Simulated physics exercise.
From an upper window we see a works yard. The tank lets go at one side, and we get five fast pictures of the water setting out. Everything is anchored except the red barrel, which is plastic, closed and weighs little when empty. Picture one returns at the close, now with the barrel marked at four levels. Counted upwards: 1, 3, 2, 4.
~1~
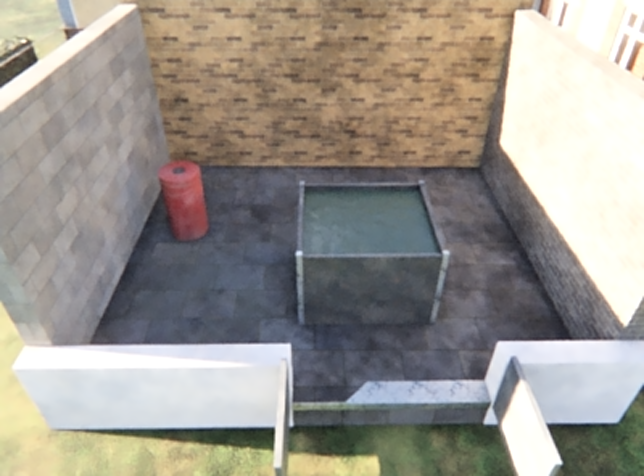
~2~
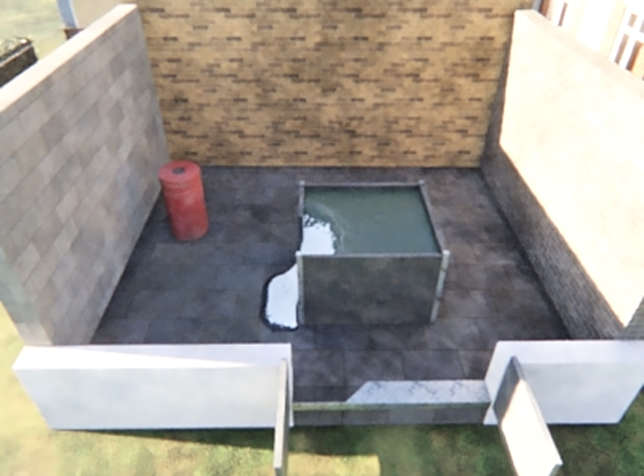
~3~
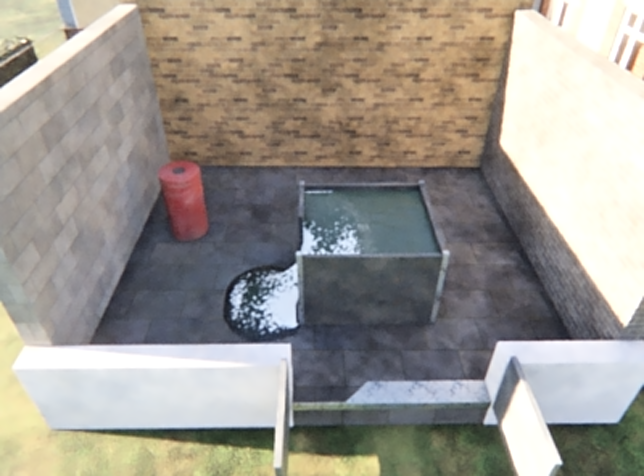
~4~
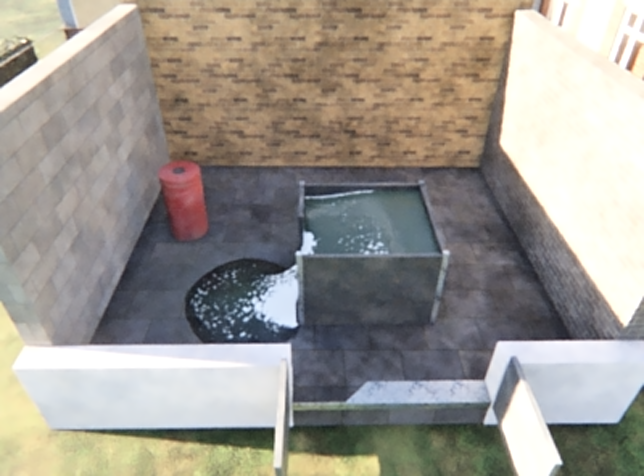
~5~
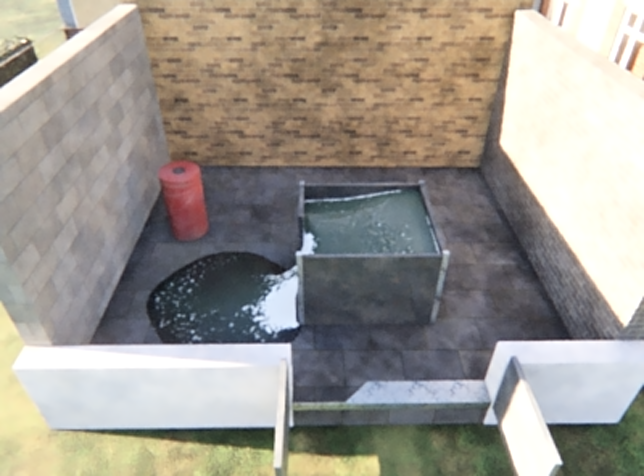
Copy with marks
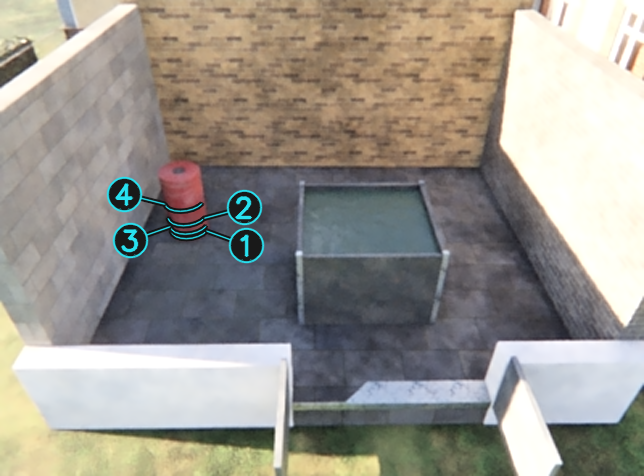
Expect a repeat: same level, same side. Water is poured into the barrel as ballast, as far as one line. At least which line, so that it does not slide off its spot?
Take 4.
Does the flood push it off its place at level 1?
Yes, it does.
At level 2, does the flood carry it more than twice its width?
No, it does not.
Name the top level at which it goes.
Level 2.
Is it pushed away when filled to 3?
Yes.
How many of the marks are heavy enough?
One.
In cyan, 1 at (186, 238); 2 at (183, 225); 3 at (185, 234); 4 at (180, 211); from the bottom up 1, 3, 2, 4.
With 1, it is pushed about 7 times its own width away.
With 2, it is pushed about half its own width away.
With 3, it is pushed about 3 times its own width away.
With 4, it does not move.
